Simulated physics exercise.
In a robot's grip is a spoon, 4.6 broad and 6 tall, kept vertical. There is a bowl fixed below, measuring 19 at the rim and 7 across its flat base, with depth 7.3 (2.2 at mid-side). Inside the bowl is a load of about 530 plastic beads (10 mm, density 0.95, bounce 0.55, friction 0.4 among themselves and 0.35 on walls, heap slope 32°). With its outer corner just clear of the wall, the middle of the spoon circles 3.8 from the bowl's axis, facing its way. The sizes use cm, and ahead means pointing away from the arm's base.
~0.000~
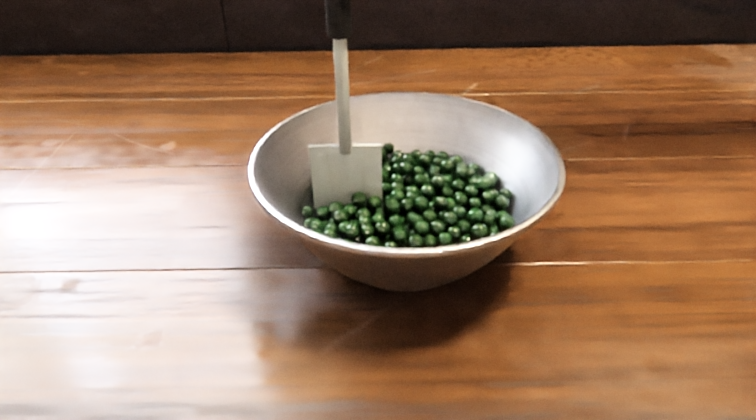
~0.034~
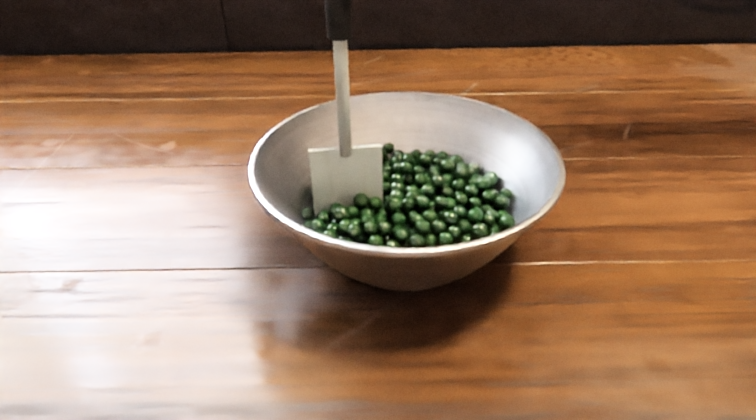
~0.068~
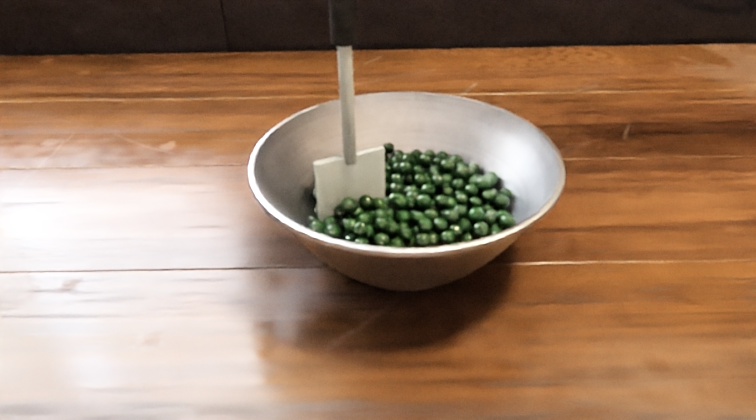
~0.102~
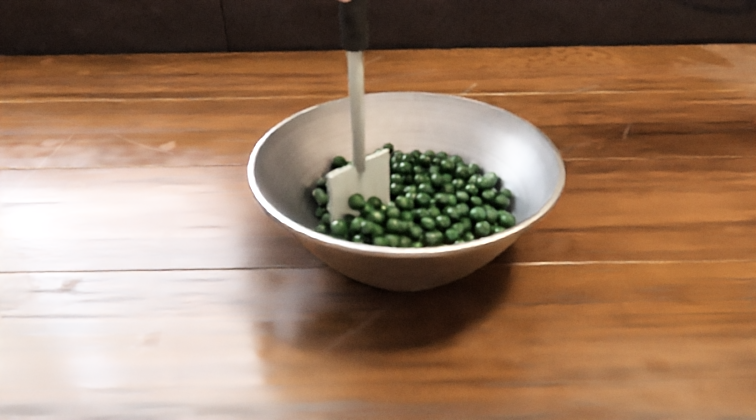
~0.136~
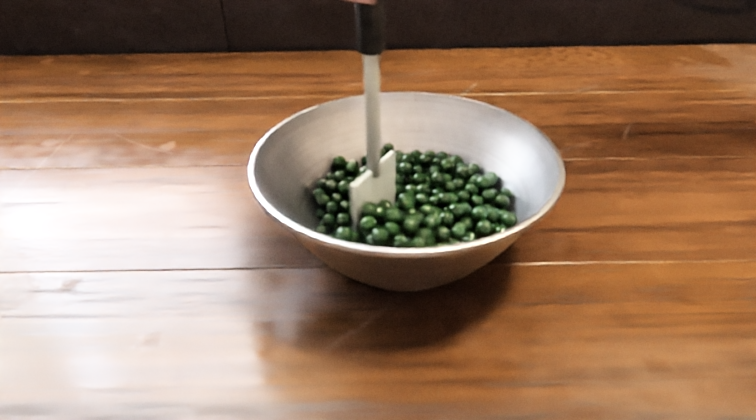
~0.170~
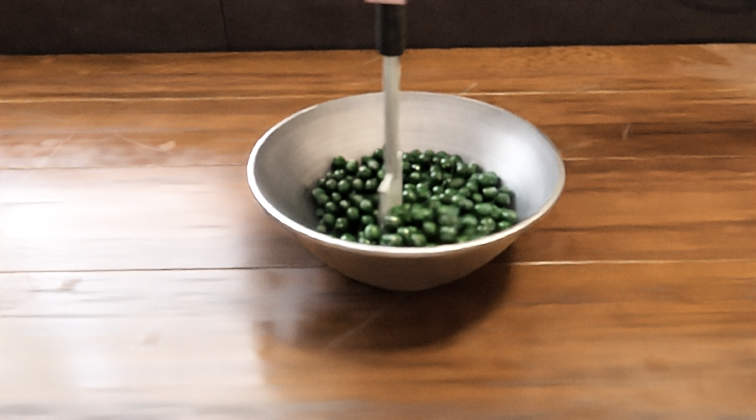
A flat metal spoon with a dark handle stands upright at the left side of a heap of dark green beads in a silvery bowl on a wooden table. It sweeps toward the right through the beads, turning until its blade looks edge-on, while beads shift around it and the bowl stays still.
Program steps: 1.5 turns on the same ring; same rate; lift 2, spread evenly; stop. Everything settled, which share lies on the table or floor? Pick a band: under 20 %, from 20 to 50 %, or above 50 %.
Under 20 %.
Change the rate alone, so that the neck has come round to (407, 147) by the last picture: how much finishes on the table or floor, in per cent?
Close to 5 in a hundred.
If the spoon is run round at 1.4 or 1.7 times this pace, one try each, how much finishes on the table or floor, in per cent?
It would be some 5 and 15 percent respectively.
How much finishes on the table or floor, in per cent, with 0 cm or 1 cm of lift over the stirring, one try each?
Close to 5 percent and close to 0 percent.
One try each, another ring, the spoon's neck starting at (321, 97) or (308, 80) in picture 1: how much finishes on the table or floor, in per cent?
Roughly 0 % and 0 %.
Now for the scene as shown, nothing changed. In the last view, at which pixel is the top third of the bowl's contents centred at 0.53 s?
Roughly at (399, 146).
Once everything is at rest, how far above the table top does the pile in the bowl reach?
6.5 cm or so.
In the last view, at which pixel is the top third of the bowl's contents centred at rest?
In the final view it lies around (425, 188).
After 0.53 s, 257° round, highest piece 9 above the table; 532 in the bowl, 1 in flight or on the tool.
After 0.89 s, 79° round, highest piece 7 above the table; 531 in the bowl, 2 on the table or floor.
After 1.27 s, 180° round, highest piece 6 above the table; 531 in the bowl, 2 on the table or floor.
After 1.97 s, 180° round, highest piece 6 above the table; 531 in the bowl, 2 on the table or floor.
In the end, 531 in the bowl, 2 on the table or floor. That is 0 % on the table or floor.
